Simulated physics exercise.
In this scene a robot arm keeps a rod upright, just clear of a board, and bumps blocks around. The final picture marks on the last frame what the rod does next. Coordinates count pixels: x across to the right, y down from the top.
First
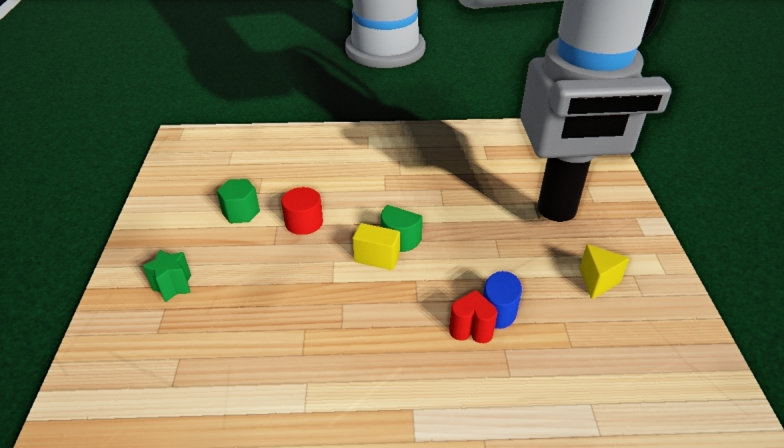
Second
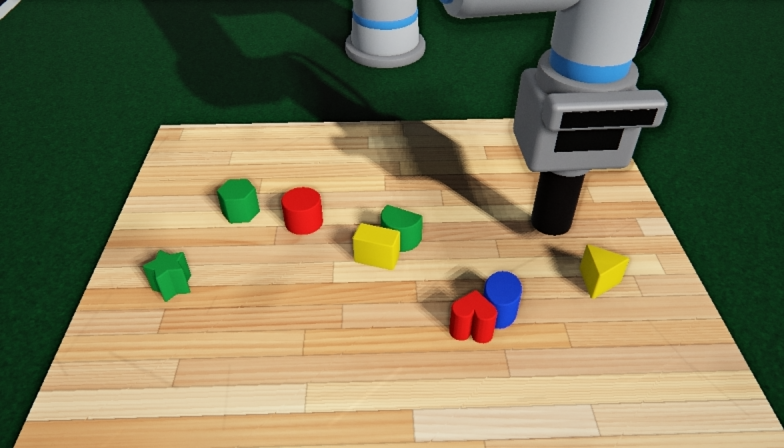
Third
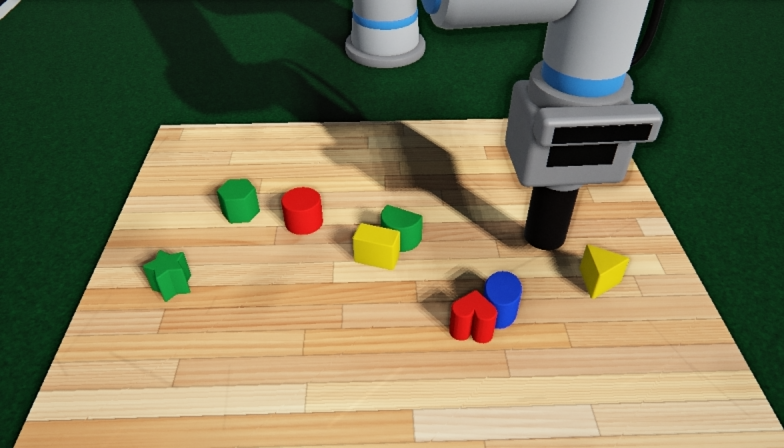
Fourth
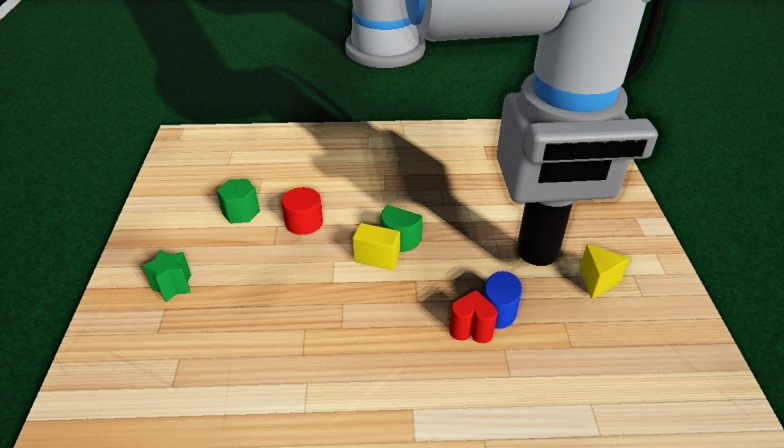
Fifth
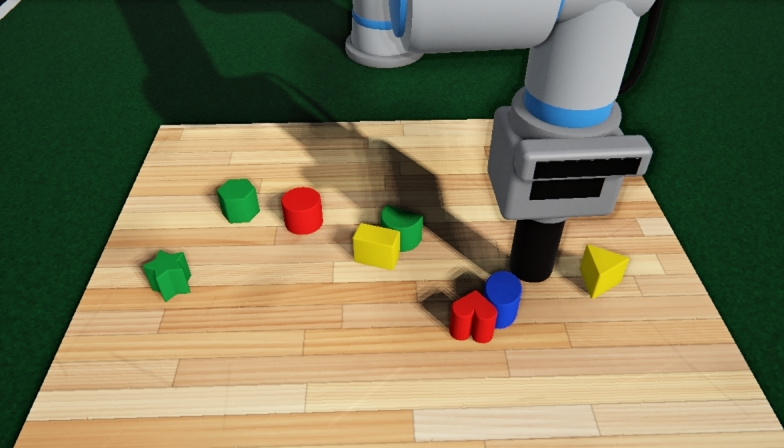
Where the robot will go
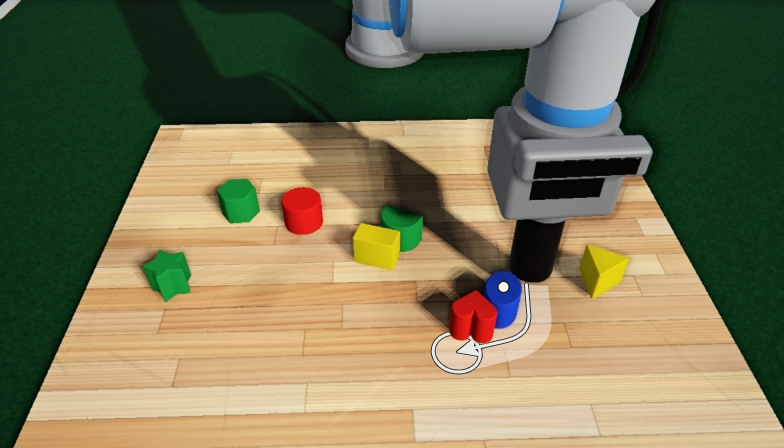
On a wooden board, a robot arm lowering its black rod toward the viewer between a blue block and a yellow triangular block.
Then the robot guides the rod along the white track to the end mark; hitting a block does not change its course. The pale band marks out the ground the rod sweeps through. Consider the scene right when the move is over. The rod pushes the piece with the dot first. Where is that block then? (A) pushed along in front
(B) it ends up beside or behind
Letter A.
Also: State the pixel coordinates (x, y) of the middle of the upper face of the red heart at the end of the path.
Roughly at (413, 321).
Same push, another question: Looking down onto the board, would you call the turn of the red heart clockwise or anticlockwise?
Answer: Clockwise.
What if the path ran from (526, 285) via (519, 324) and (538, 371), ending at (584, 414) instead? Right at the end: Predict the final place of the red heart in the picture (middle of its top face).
It sits at (444, 326).
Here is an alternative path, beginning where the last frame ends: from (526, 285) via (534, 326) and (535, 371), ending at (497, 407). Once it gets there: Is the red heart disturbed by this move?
It leaves its spot.
The drawn path runs from (526, 285) through (529, 318) and (501, 342) to (457, 352); the dot is on the blue oval.
The first path, step by step. One third of the way, rod (533, 302); red heart (458, 317), turned 35° clockwise; blue oval (496, 312), turned 25° clockwise.
Two thirds of the way, rod (504, 325); red heart (428, 323), turned 80° clockwise; blue oval (464, 336), turned 25° clockwise.
At the end, rod (459, 335); red heart (413, 321), turned 95° clockwise; blue oval (426, 355); yellow triangular block not moved.
